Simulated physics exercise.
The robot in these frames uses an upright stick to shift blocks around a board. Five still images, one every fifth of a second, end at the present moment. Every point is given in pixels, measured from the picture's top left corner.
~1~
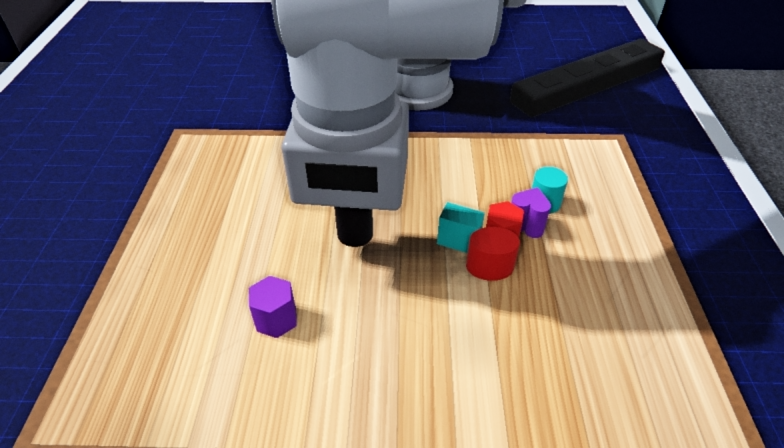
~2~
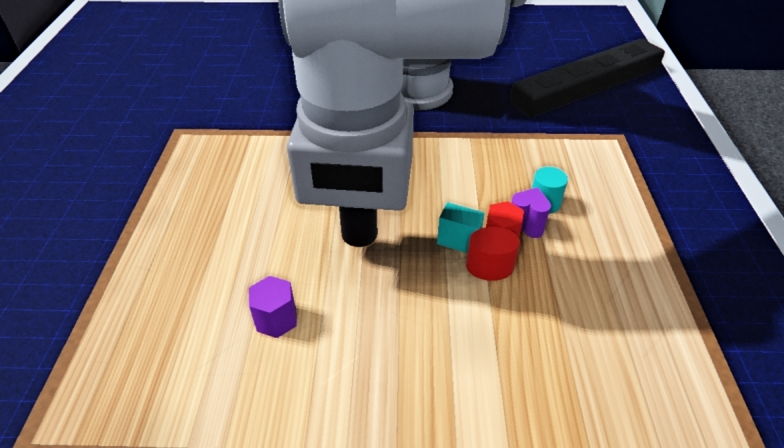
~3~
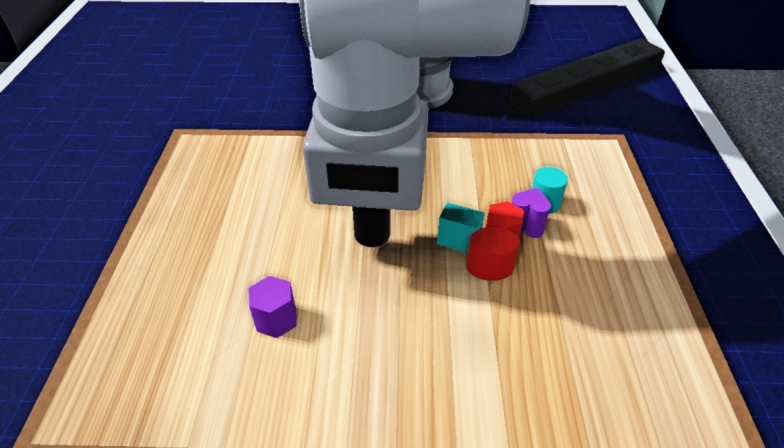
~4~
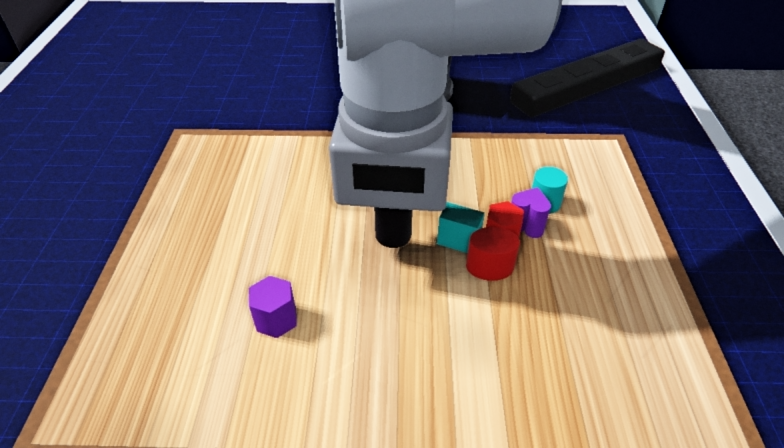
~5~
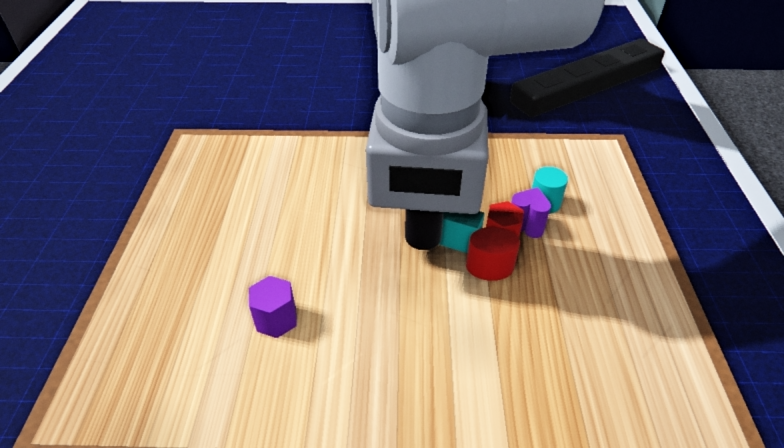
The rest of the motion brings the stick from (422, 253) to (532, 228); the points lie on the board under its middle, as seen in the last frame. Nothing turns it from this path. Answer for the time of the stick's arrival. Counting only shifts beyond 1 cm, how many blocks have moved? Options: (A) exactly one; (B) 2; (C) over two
I'll go with C - over two.
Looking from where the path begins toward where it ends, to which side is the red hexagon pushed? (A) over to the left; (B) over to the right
My answer is option B.
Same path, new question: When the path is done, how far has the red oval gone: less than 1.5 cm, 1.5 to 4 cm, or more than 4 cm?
It's set to move under 1.5 cm.
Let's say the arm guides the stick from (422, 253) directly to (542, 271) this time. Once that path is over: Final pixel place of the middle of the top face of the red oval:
Somewhere near (595, 253).
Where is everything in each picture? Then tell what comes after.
Tip of the stick at (355, 234), middles of tops, turquoise rectangular block at (462, 214), red oval at (495, 240), red hexagon at (506, 213), purple heart-shaped block at (532, 199), turquoise circle at (552, 176), in the first picture.
Stick at (360, 234), nothing pushed, in the second picture.
Stick at (372, 235), nothing pushed, in the third picture.
Stick at (393, 235), nothing pushed, in the fourth picture.
Stick at (423, 237), turquoise rectangular block at (462, 214), red oval at (495, 240), red hexagon at (506, 213), purple heart-shaped block at (532, 199), turquoise circle at (552, 176), in the fifth picture.
What follows on the original path. One third of the way, stick at (462, 228); turquoise rectangular block at (489, 204), turned 55° clockwise; red hexagon at (525, 215), turned 15° anticlockwise; purple heart-shaped block at (542, 197).
Two thirds of the way, stick at (500, 220); turquoise rectangular block at (534, 202), turned 80° clockwise; red hexagon at (563, 221), turned 10° clockwise; purple heart-shaped block at (562, 195), turned 70° anticlockwise; turquoise circle at (552, 175).
At the end, stick at (536, 213); turquoise rectangular block at (566, 194), turned 55° clockwise; red oval unmoved; red hexagon at (582, 220), turned 60° clockwise; purple heart-shaped block at (589, 189), turned 80° anticlockwise; turquoise circle at (561, 170).
